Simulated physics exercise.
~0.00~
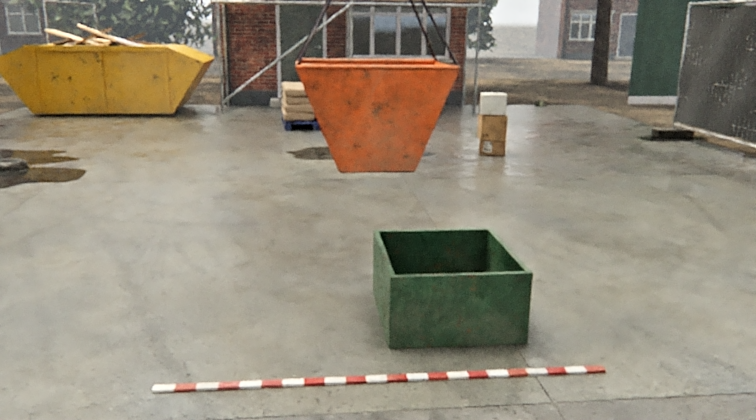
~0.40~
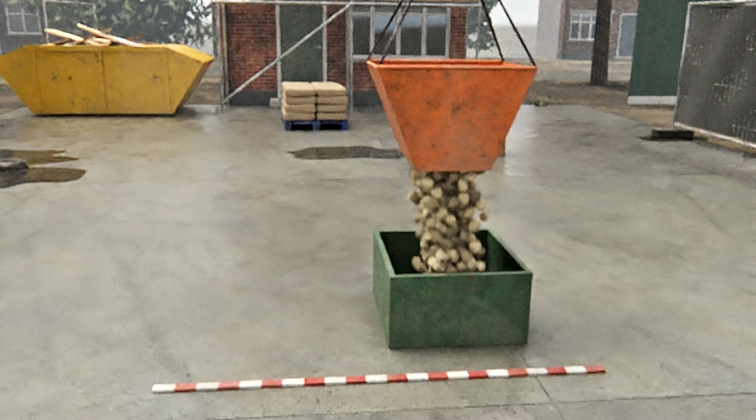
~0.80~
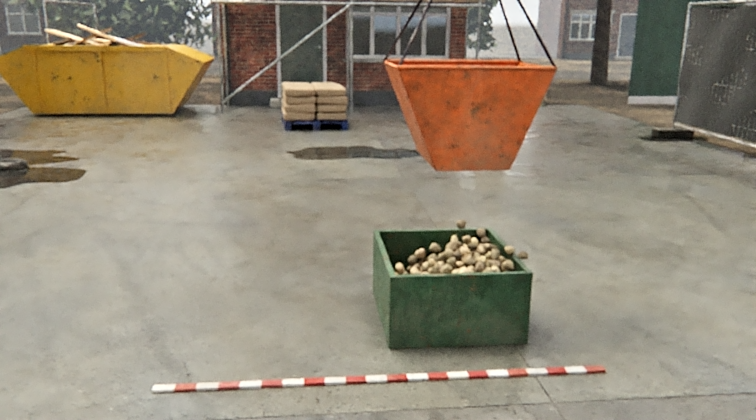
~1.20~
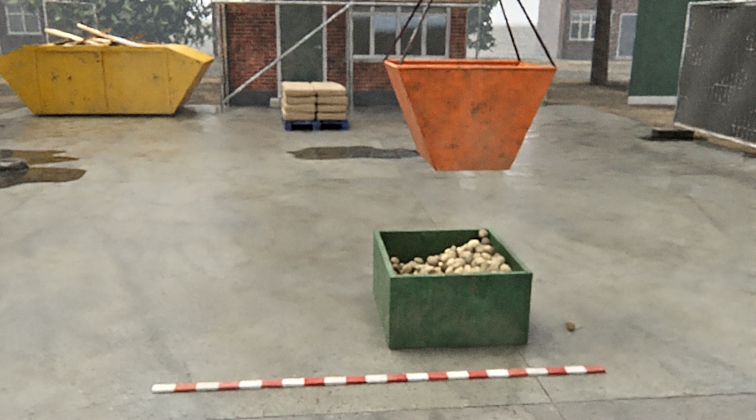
An orange, rust-marked crane skip hangs over a wet concrete yard, viewed from a raised, still position, with an open green bin below it. A yellow container of timber stands at the back left before a brick building, near stacked sacks, and a red and white striped staff lies in front. The skip glides right without swinging as rounded, pale brown stones pour from its underside into the bin. The flow ends and the skip stops to the right. The stones settle in a heap highest towards the right, while one lies on the concrete beside the bin.
